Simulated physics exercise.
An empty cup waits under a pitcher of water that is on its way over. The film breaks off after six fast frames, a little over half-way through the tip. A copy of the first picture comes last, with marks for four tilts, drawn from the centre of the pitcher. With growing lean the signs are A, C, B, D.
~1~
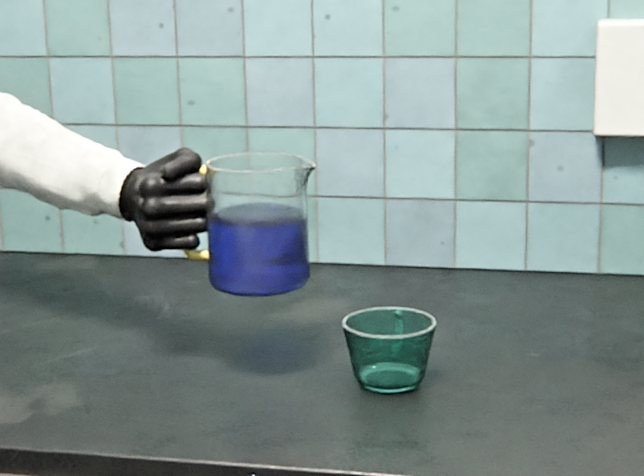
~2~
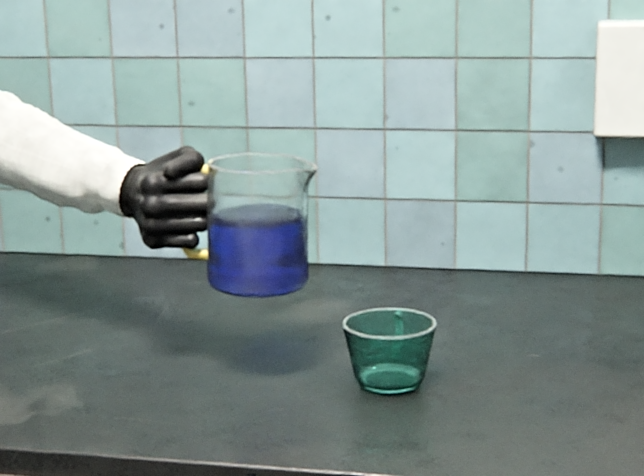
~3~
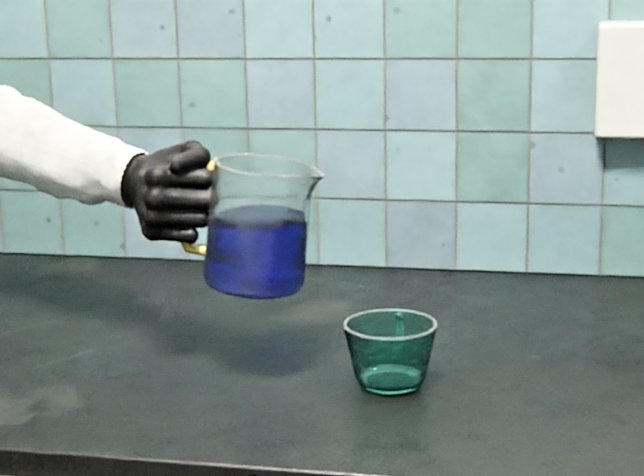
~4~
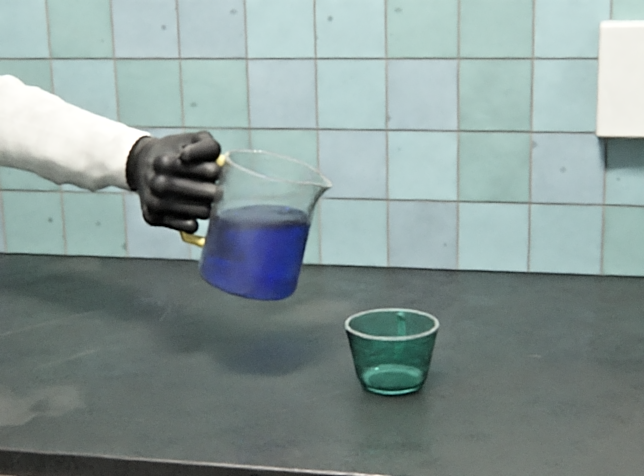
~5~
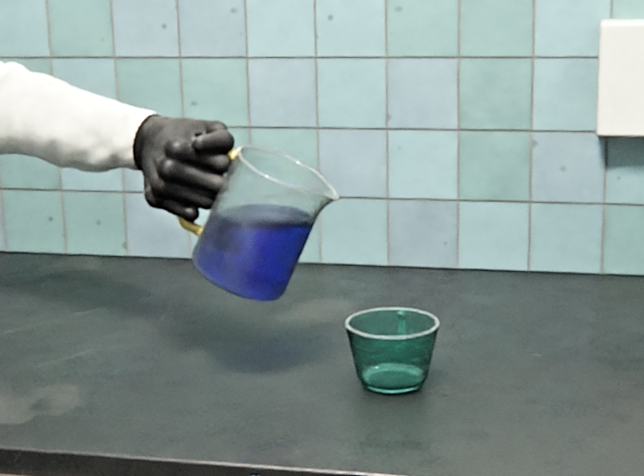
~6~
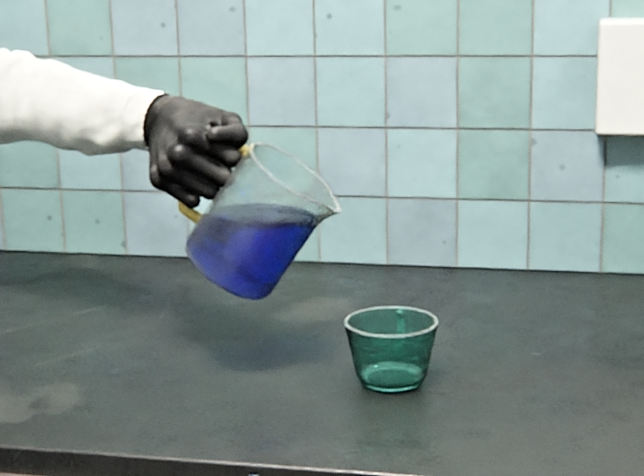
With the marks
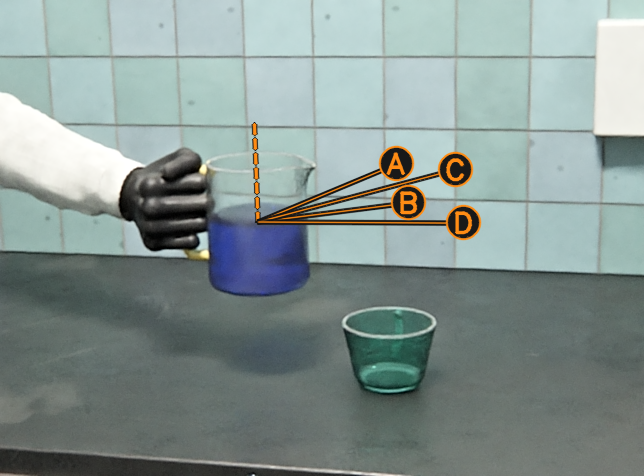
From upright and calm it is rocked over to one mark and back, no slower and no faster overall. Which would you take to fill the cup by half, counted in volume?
Best: A.
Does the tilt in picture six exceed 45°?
No, it does not.
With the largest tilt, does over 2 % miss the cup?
Yes.
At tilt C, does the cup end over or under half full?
Over half.
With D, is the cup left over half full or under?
Over half.
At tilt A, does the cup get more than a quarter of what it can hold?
Yes.
In orange, A at (381, 170); B at (391, 205); C at (438, 174); D at (446, 223).
For tilt A, the cup ends with about 52 % of what it can hold.
For tilt B, the cup ends with about 91 % of what it can hold; 14 % of the water is spilt.
For tilt C, the cup ends with about 77 % of what it can hold; 5 % of the water is spilt.
For tilt D, the cup is filled to the brim; 23 % of the water is spilt.
